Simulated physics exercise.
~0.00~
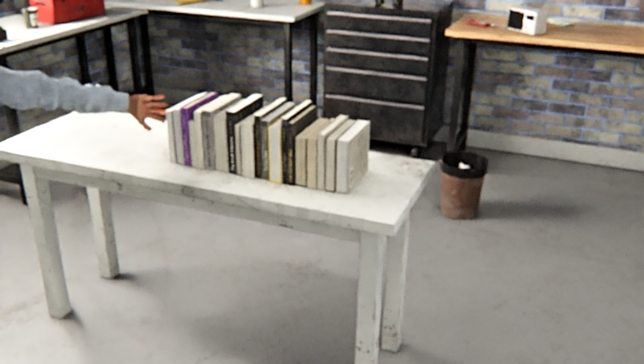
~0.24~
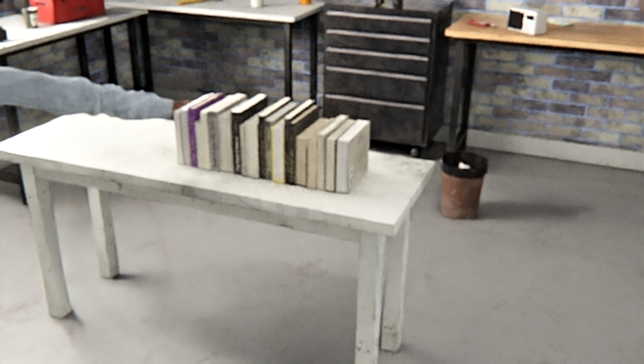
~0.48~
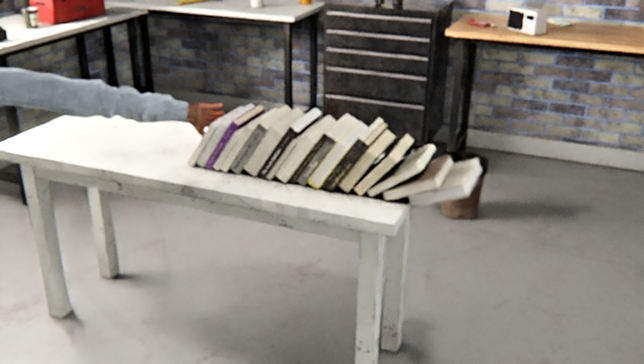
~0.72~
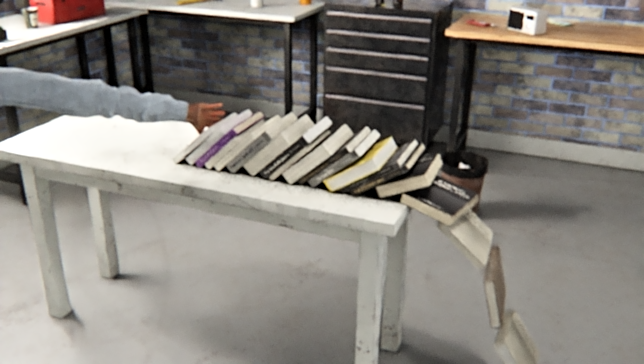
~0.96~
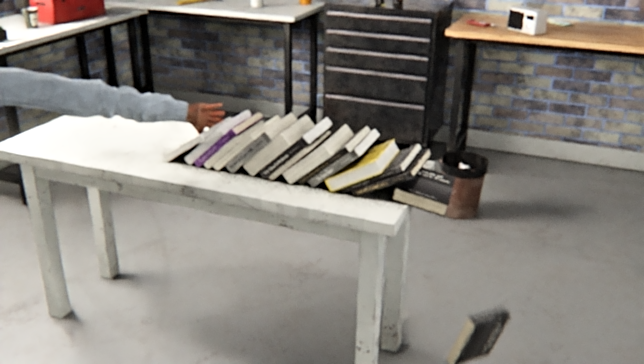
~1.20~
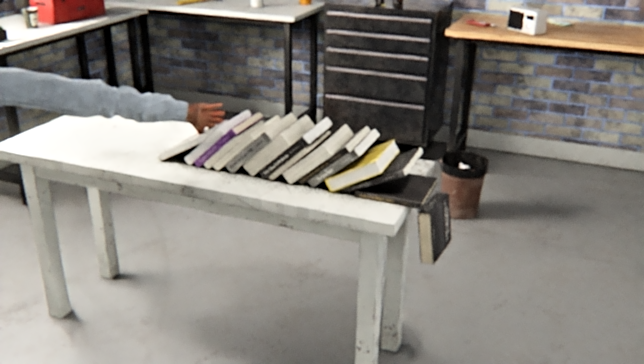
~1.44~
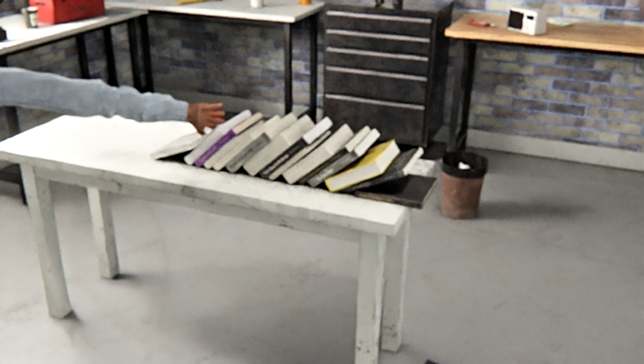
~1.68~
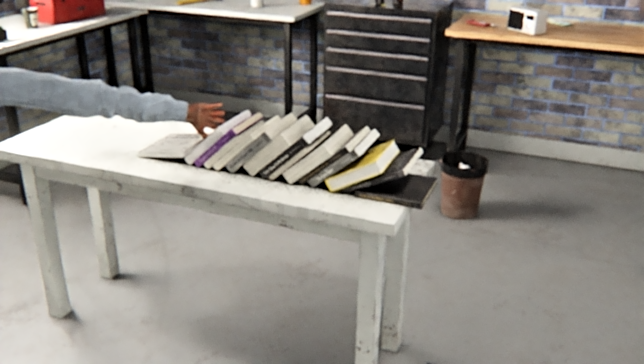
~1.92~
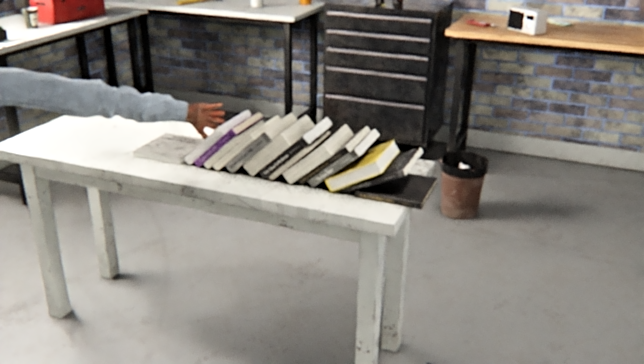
In a workshop, a hand topples a row of books, sending several off the table.
